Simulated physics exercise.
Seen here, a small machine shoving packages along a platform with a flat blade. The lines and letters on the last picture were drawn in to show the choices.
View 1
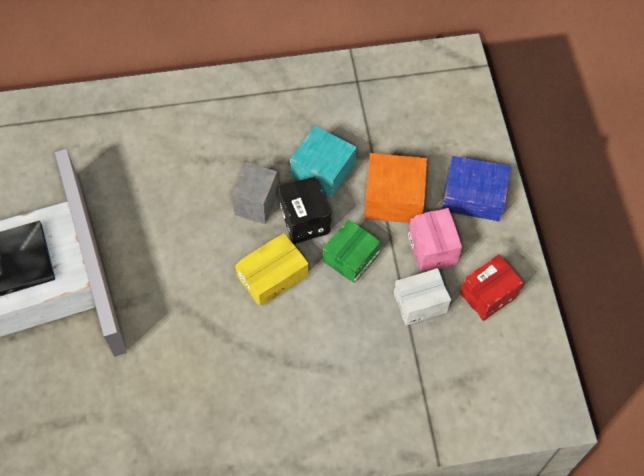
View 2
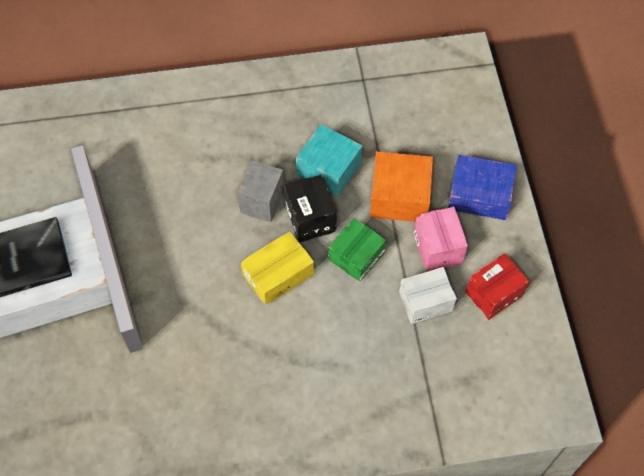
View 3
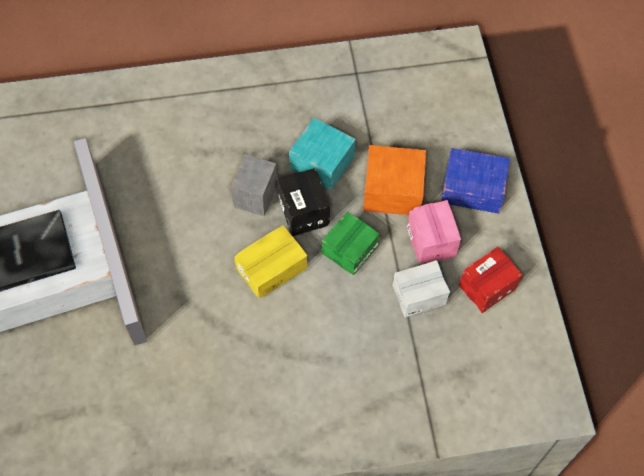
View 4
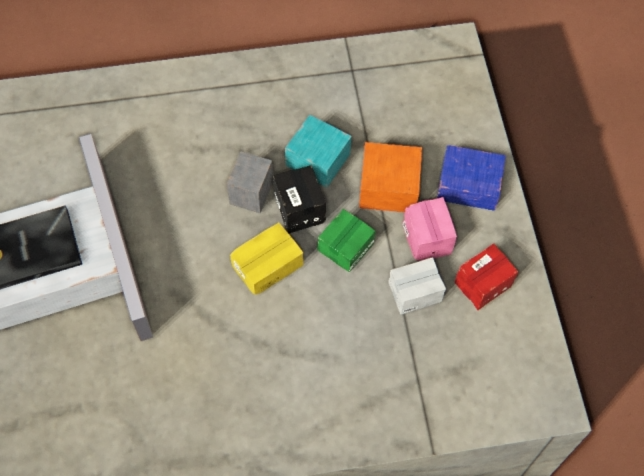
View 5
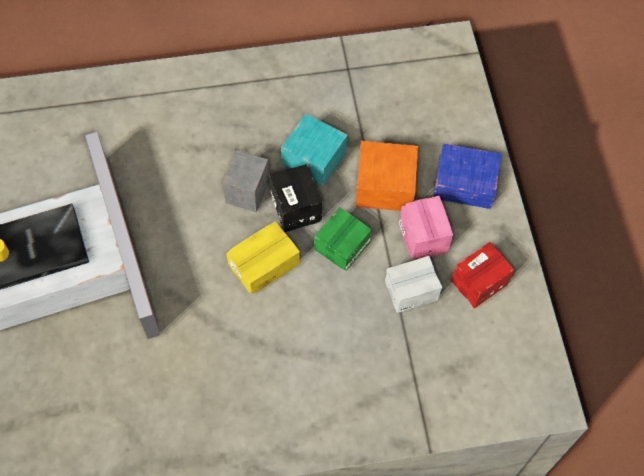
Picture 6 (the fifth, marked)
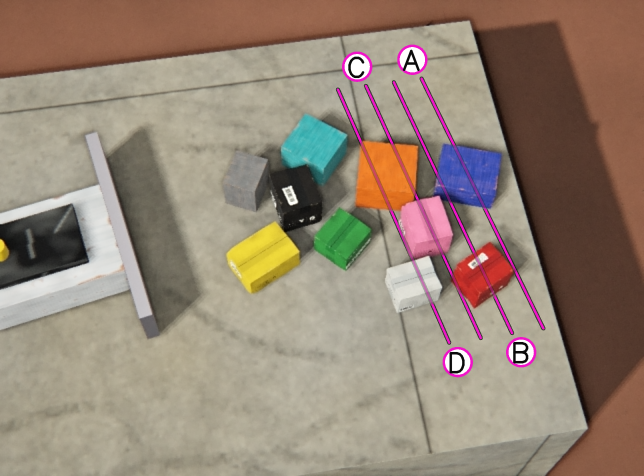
White machine with a flat grey blade edging right along a stone-like platform towards a cluster of colourful packages, which stay still.
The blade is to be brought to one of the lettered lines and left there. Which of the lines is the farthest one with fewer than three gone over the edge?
As far as mark C.
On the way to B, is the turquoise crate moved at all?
Yes.
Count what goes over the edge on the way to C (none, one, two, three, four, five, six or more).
By then, two.
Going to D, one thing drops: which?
The blue crate goes over.
On the marked copy, A at (479, 196); B at (449, 200); C at (420, 204); D at (390, 208).
Following C. Soon after the start, robot (154, 228); yellow parcel (285, 258); blue crate (467, 176).
Later, robot (264, 213); blue crate (477, 176); pink box (476, 222).
In the end, robot (349, 201); pink box over the edge; blue crate over the edge; two fallen.
As for the rest, A drops five; B drops four; D is within the limit but short.
